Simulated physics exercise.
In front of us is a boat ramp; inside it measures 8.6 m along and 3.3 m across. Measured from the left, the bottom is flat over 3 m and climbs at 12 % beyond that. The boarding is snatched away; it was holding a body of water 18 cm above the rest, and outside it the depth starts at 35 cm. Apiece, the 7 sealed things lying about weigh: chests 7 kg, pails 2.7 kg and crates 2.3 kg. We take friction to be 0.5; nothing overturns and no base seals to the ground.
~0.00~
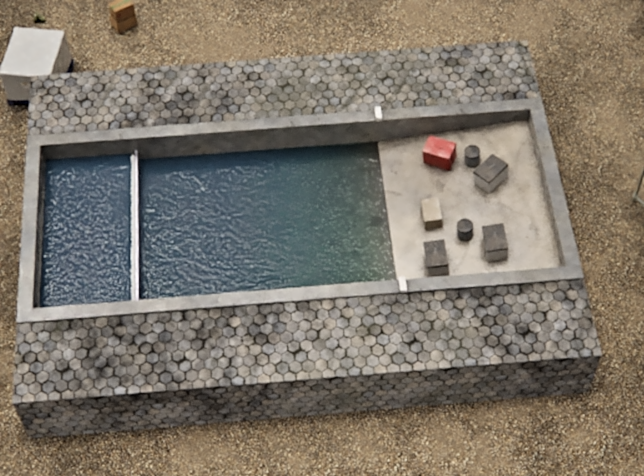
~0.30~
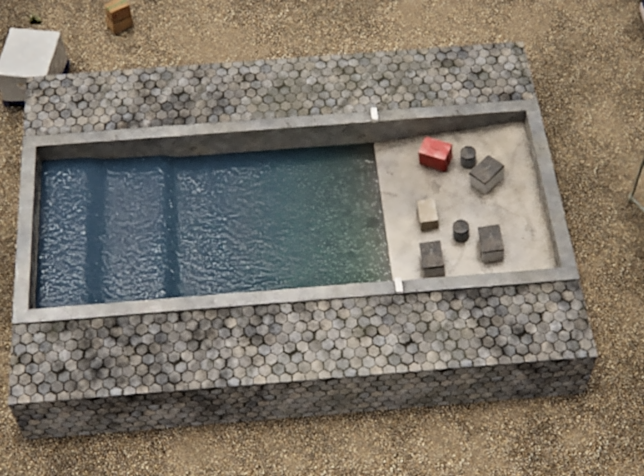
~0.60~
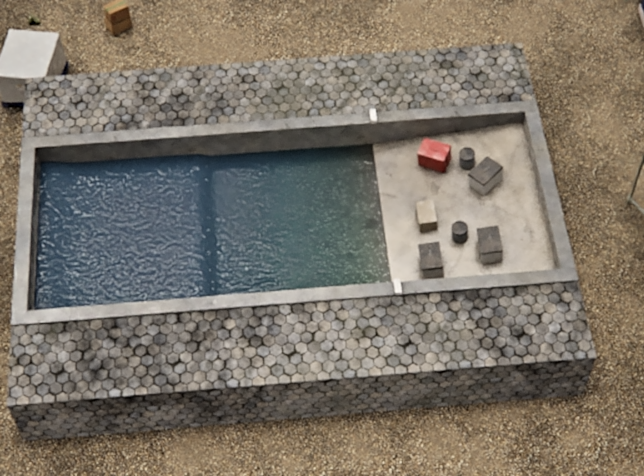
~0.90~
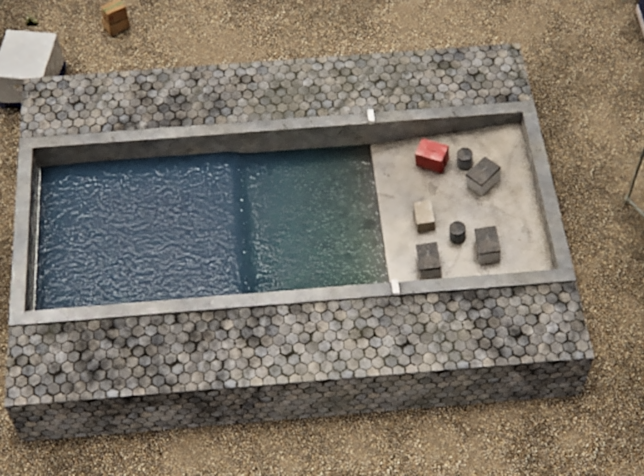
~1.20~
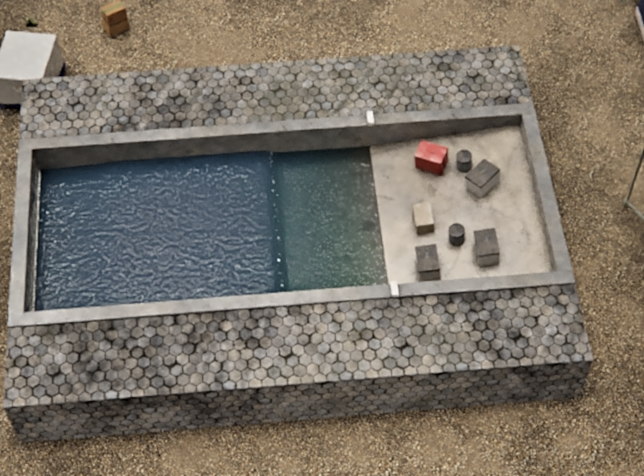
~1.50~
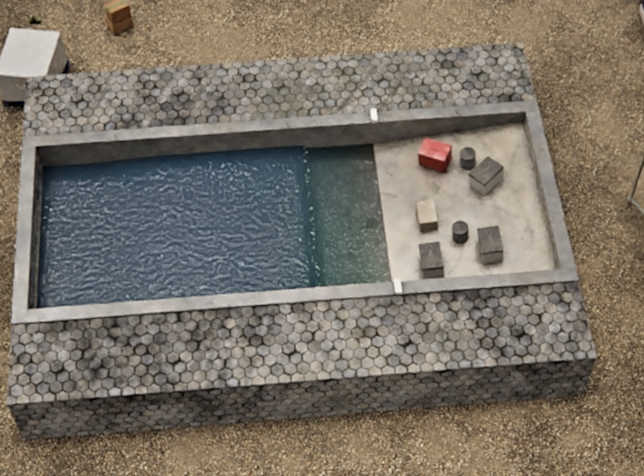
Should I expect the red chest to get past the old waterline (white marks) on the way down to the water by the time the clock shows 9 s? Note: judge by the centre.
Red chest: Yes.
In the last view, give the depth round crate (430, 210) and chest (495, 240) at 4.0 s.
I'd put it at 4 cm and 2 cm respectively.
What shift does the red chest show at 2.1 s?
I'd put it at around 0 cm.
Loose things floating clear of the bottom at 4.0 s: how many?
The count is 1.
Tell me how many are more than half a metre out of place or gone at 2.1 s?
It comes to 0.
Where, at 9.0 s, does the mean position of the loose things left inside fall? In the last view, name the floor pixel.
I'd put it close to (414, 217) in the last view.
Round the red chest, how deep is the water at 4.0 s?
I'd say around 5 cm.
After 2.1 s the red chest is near (437, 149), 0.0 m from its start, aground; 0 of 7 are over the mark; 0 afloat.
After 4.0 s the red chest is near (447, 145), 0.2 m from its start, aground; 0 of 7 are over the mark; 1 afloat.
After 6.3 s the red chest is near (342, 148), 1.7 m from its start, afloat; 2 of 7 are over the mark; 1 afloat.
After 9.0 s the red chest is near (302, 151), 2.3 m from its start, afloat; 3 of 7 are over the mark; 3 afloat.
